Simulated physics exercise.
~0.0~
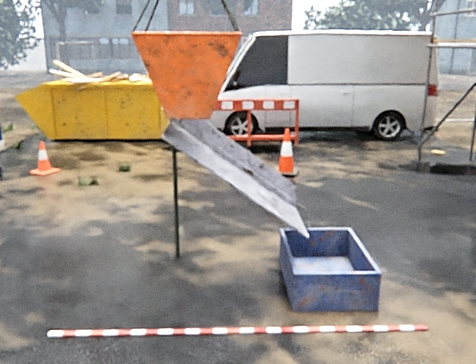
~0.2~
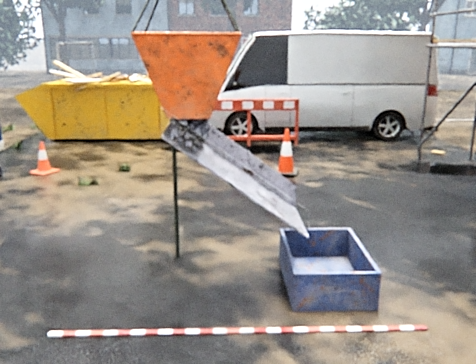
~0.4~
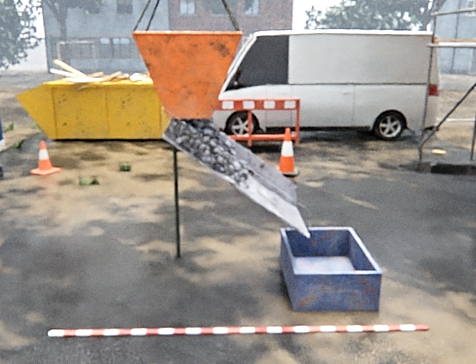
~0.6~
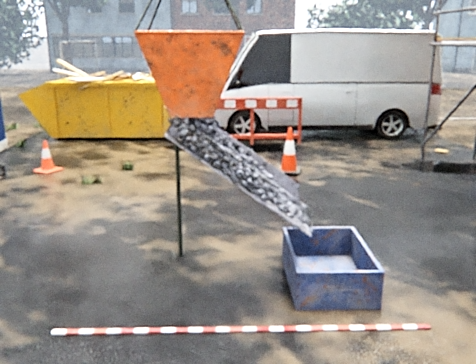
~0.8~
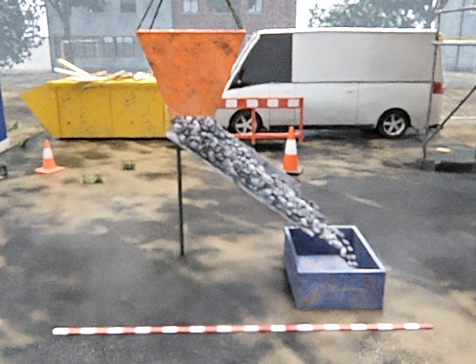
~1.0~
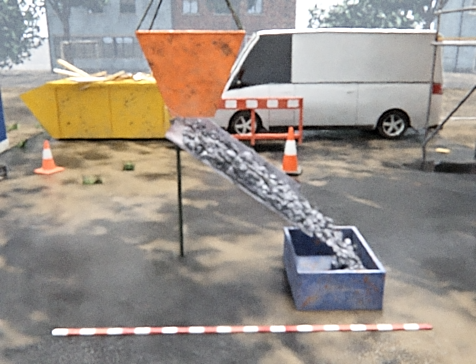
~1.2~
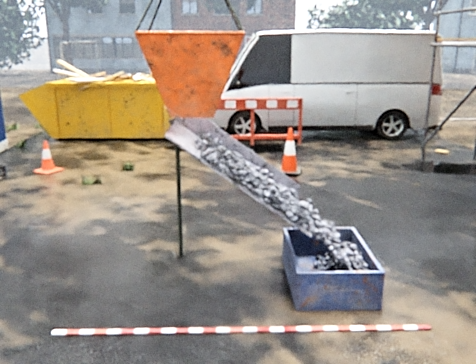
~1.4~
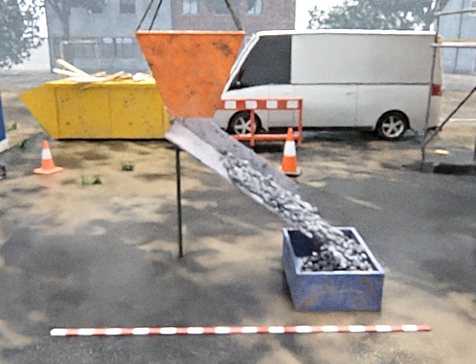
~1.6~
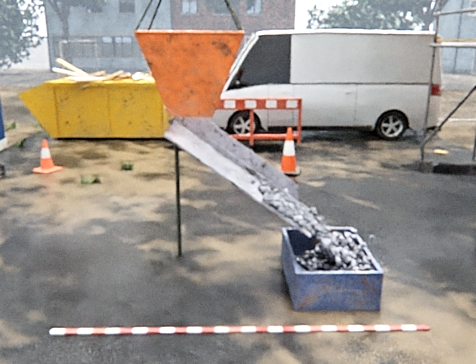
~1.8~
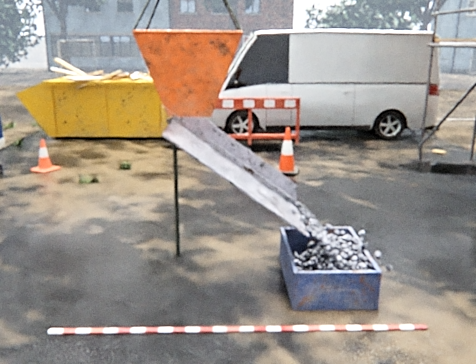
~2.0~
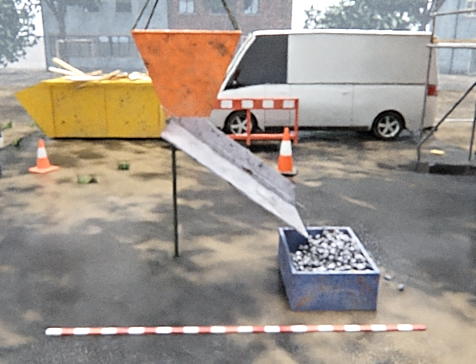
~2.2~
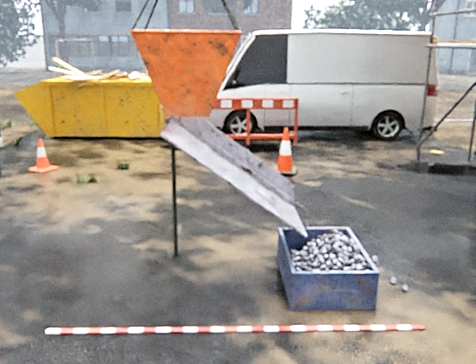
In a paved yard with a parked white van and a yellow skip, grey stones pour from a hanging orange hopper, slide down a sloping steel chute to the right and fill a blue bin, nearly all settling inside while a few lie on the ground to its right.
